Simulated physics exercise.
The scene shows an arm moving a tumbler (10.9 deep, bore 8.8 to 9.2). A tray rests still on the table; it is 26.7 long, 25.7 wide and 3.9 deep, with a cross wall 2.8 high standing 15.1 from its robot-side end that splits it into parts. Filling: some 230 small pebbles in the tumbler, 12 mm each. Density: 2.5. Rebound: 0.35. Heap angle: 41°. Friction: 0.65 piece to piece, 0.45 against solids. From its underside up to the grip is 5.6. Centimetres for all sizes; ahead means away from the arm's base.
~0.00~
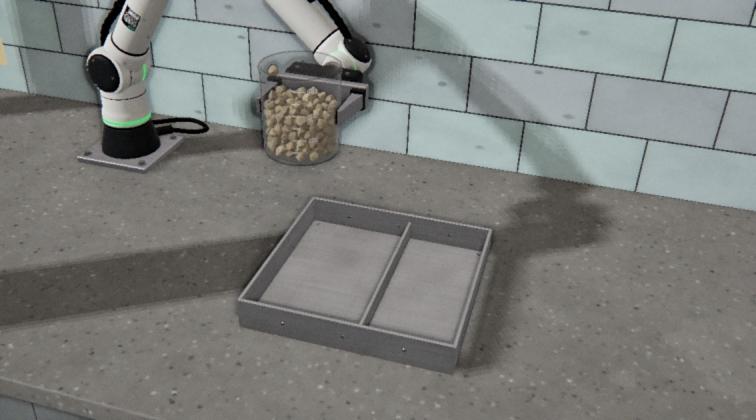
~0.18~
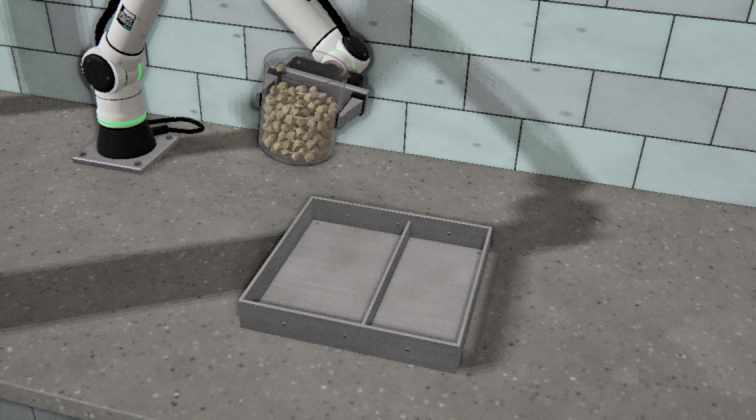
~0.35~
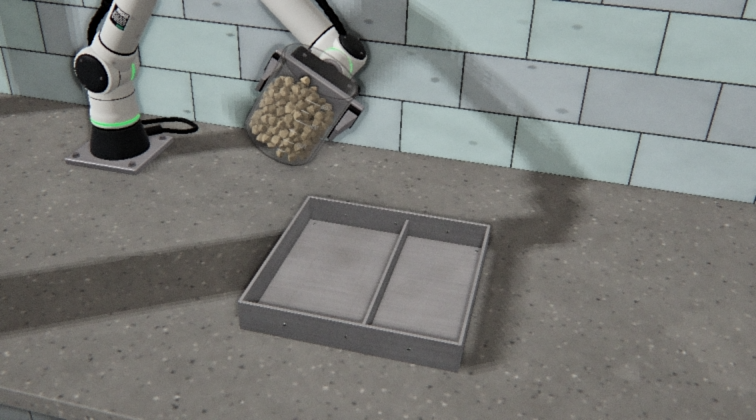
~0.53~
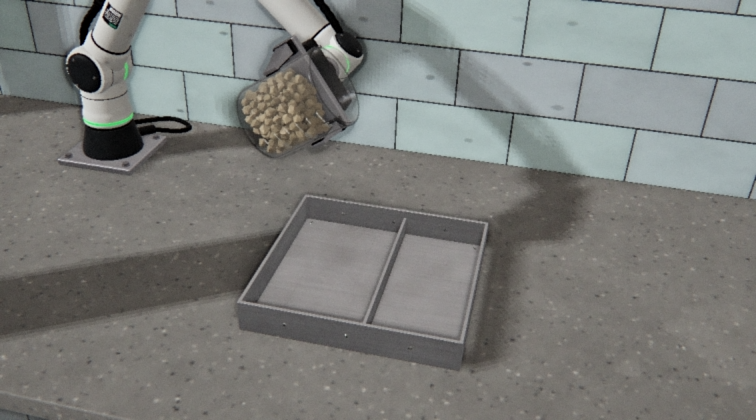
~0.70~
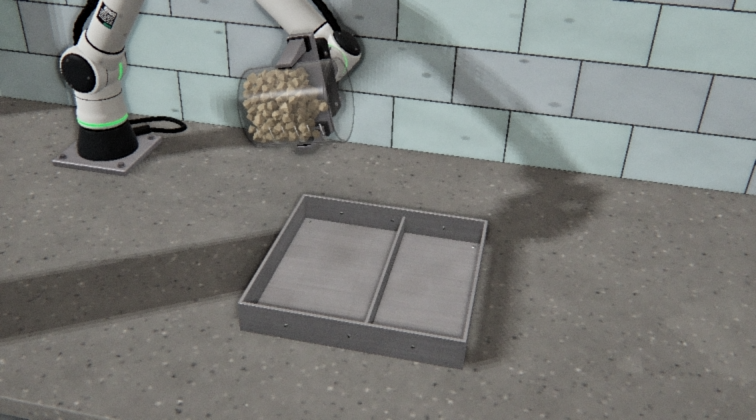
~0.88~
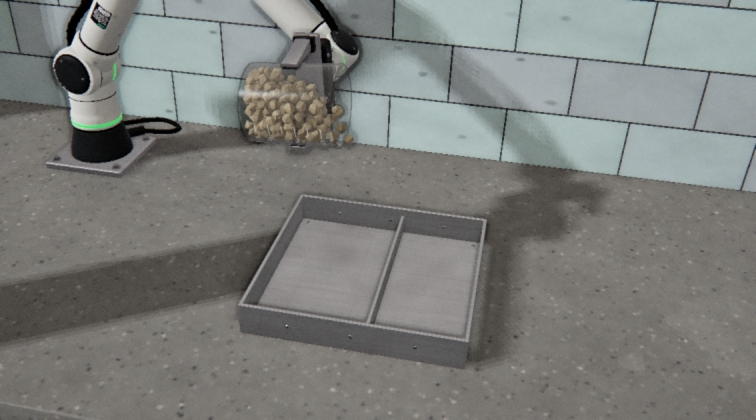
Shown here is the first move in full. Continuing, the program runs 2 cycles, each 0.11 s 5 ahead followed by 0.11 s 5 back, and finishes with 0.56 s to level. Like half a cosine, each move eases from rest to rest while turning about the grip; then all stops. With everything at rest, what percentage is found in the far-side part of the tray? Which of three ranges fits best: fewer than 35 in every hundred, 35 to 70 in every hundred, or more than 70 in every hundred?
From 35 to 70 in every hundred.
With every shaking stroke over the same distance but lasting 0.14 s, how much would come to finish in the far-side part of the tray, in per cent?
That would give around 40 per cent.
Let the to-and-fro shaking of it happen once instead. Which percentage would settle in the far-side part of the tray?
That share would be near 45 percent.
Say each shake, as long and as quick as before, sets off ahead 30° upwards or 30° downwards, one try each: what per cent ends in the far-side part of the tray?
I'd say close to 80 percent for the first and close to 25 percent for the second.
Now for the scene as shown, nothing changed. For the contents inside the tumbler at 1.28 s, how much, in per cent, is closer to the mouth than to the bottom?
Roughly 90 %.
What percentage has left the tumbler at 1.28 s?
Share gone by then: Close to 60 %.
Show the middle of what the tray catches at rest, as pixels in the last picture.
(425, 286).
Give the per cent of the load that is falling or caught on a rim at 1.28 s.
6 per cent.
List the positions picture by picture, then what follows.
The first picture shows tumbler middle at (301, 109), level; upper third of the load around (298, 105), from x 270 to 335, top at y 70; 233 in the tumbler.
The second picture shows tumbler middle at (301, 108), tilted 8° forward; upper third of the load around (295, 105), from x 265 to 335, top at y 70.
The third picture shows tumbler middle at (299, 107), tilted 30° forward; upper third of the load around (289, 99), from x 255 to 330, top at y 80.
The fourth picture shows tumbler middle at (297, 106), tilted 56° forward; upper third of the load around (284, 92), from x 245 to 325, top at y 75.
The fifth picture shows tumbler middle at (296, 104), tilted 78° forward; upper third of the load around (280, 88), from x 250 to 325, top at y 70.
The sixth picture shows tumbler middle at (295, 104), tilted 86° forward; upper third of the load around (275, 92), from x 250 to 350, top at y 70; 233 in the tumbler.
By 1.28 s, tilted 86° forward, highest piece 24 above the table; 102 in the far-side part, 98 in the tumbler, 18 in the robot-side part, 15 in flight or on a rim.
By 1.68 s, tilted 24° forward, highest piece 27 above the table; 130 in the far-side part, 54 in the tumbler, 43 in the robot-side part, 5 on the table or floor, 1 in flight or on a rim.
By 2.08 s, level, highest piece 24 above the table; 131 in the far-side part, 54 in the tumbler, 43 in the robot-side part, 5 on the table or floor.
By 3.13 s, level, highest piece 24 above the table; 131 in the far-side part, 54 in the tumbler, 43 in the robot-side part, 5 on the table or floor.
Final count, 131 in the far-side part, 54 in the tumbler, 43 in the robot-side part, 5 on the table or floor. That is 56 % in the far-side part of the tray.
